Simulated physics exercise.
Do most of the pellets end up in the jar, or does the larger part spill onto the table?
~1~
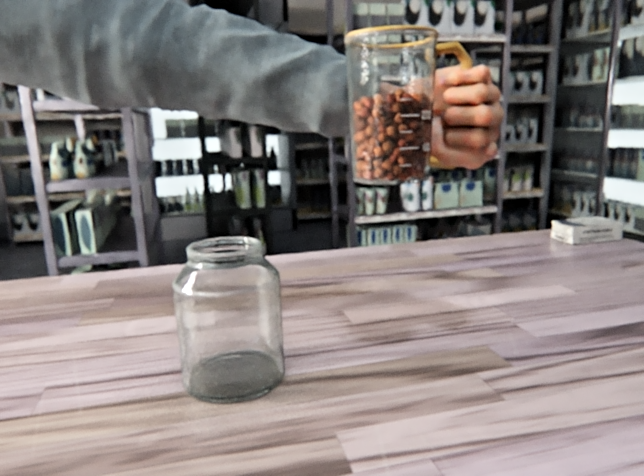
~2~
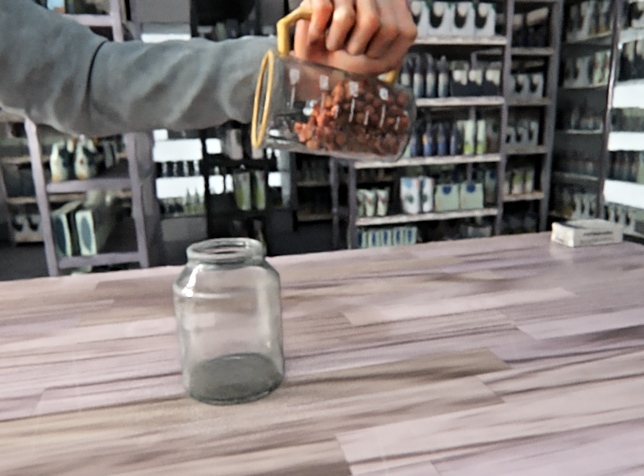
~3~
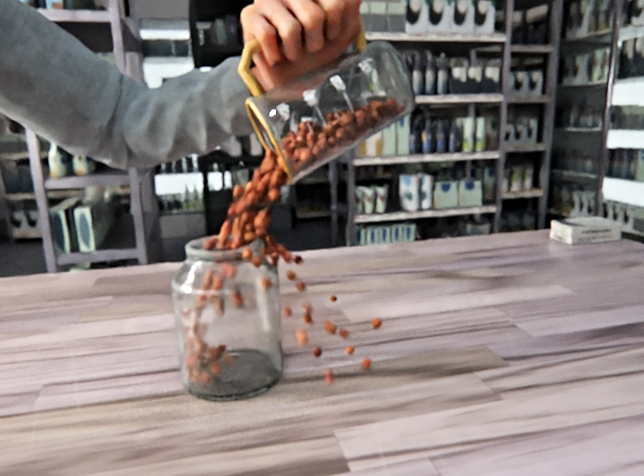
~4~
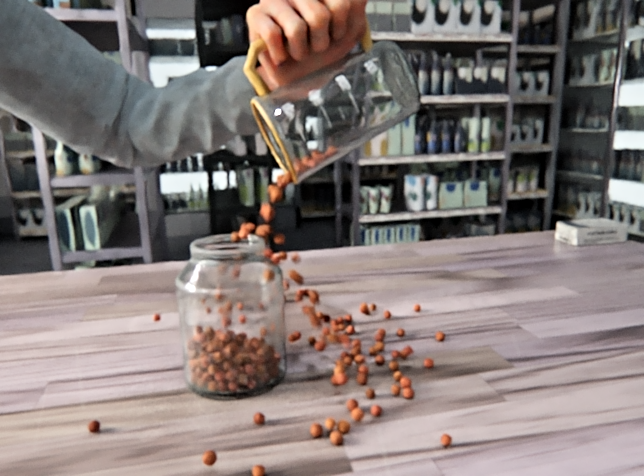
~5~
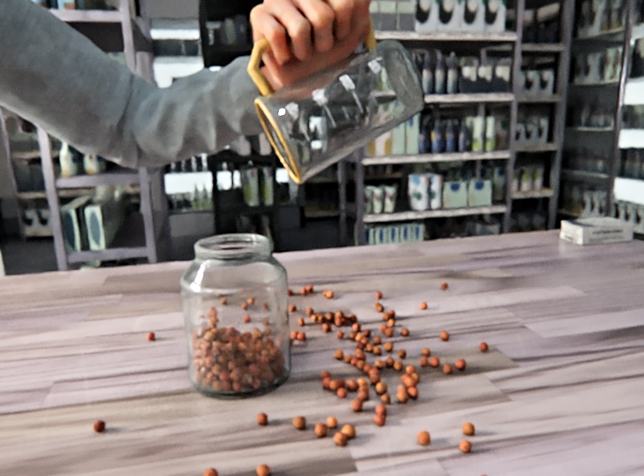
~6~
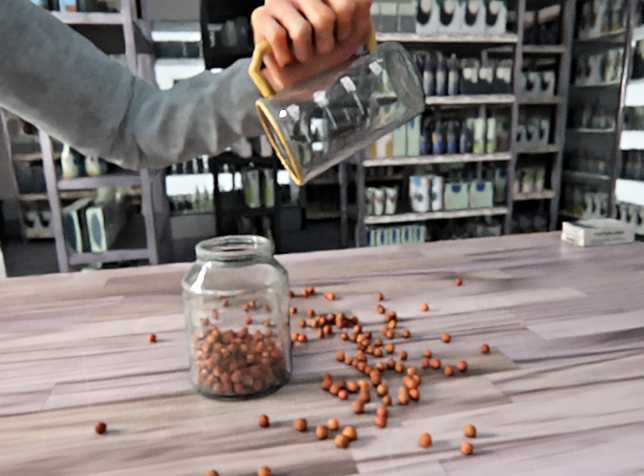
Most of them end up in the jar. A fair share still scatters across the table, and the cup is left empty.
